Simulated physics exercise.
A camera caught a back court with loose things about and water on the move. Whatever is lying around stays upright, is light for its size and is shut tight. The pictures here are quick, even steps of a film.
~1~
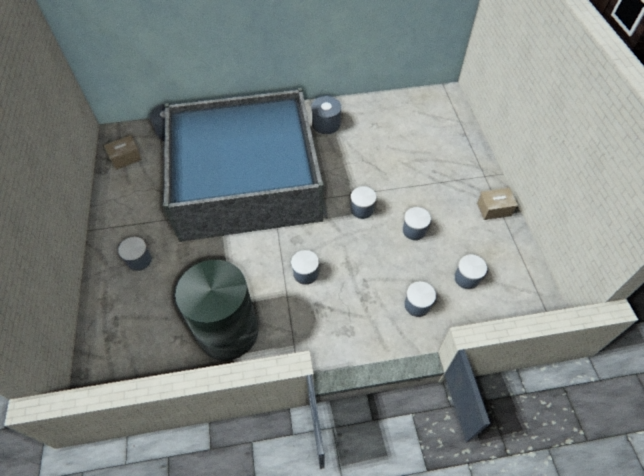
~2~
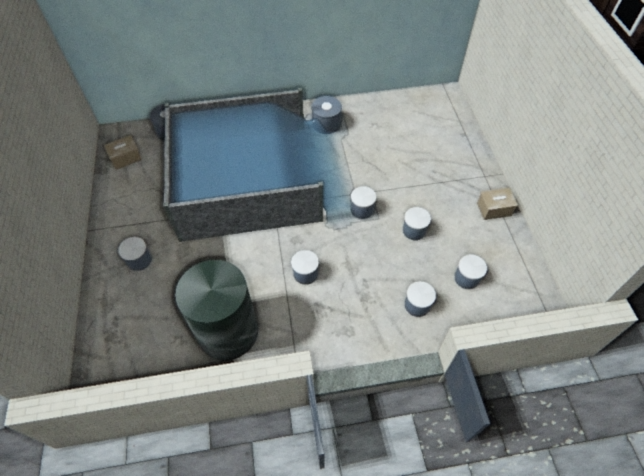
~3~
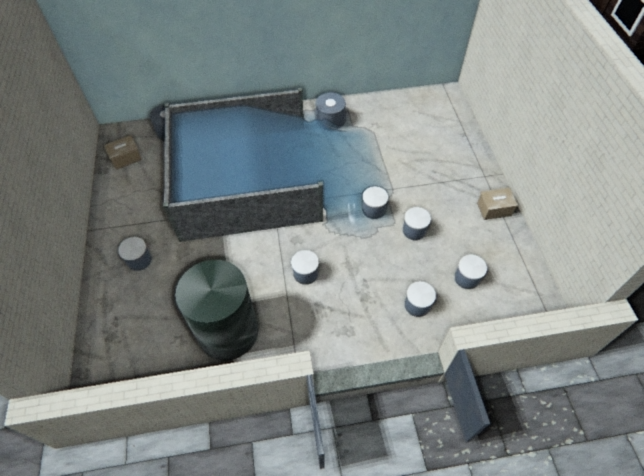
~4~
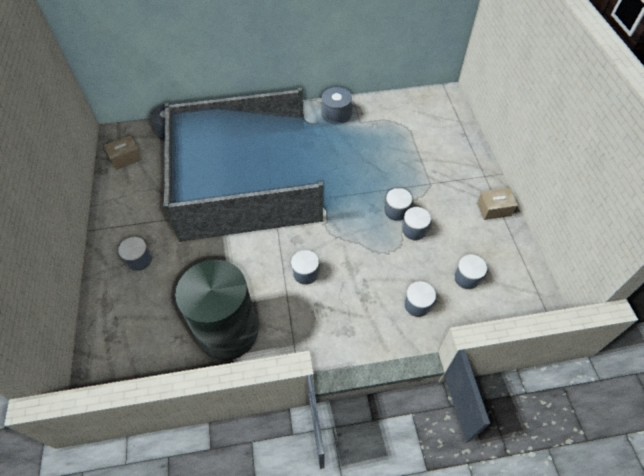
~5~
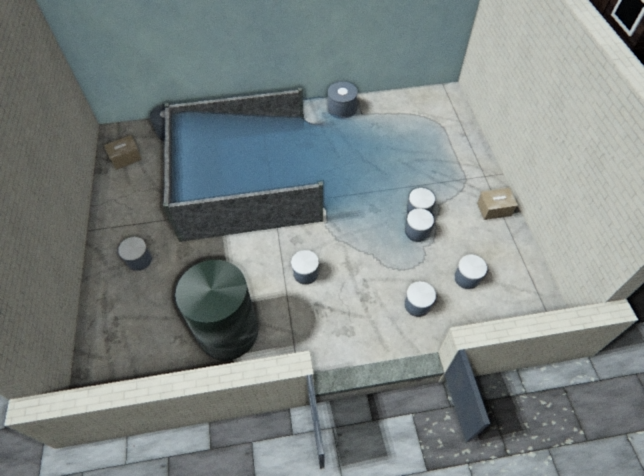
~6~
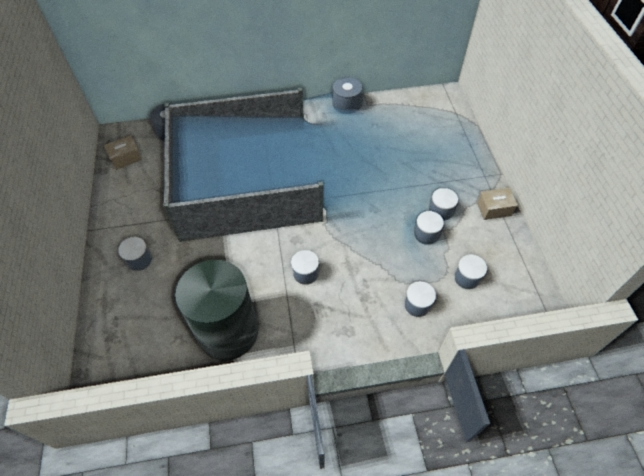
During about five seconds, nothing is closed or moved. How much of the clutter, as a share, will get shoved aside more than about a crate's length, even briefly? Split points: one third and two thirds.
Band: Two thirds or more.
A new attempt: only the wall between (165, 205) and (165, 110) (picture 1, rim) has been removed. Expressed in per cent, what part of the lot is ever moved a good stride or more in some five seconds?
Roughly 50 percent.
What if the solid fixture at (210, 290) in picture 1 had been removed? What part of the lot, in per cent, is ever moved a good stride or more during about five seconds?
About 80 per cent.
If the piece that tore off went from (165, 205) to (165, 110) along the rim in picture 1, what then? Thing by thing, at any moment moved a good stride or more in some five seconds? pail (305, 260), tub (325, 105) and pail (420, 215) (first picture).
Order as asked: Not sent that far; sent that far; not sent that far.
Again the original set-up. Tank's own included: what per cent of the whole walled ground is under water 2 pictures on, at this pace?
My estimate is about 45 per cent.
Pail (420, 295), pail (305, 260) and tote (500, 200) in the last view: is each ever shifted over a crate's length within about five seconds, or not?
In that order: Moved that far, shifted that much, moved that far.
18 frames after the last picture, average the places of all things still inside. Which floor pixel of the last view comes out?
Close to pixel (296, 235).
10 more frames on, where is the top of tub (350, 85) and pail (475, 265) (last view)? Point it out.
Roughly (421, 72), then (519, 312).
A moment on, 3 of 10 are well off their spots; 0 afloat.
Next, 5 of 10 are well off their spots; 5 afloat.
Later, 6 of 10 are well off their spots; 2 afloat.
In the end, 8 of 10 are well off their spots, and 8 have been at some point; 2 afloat.
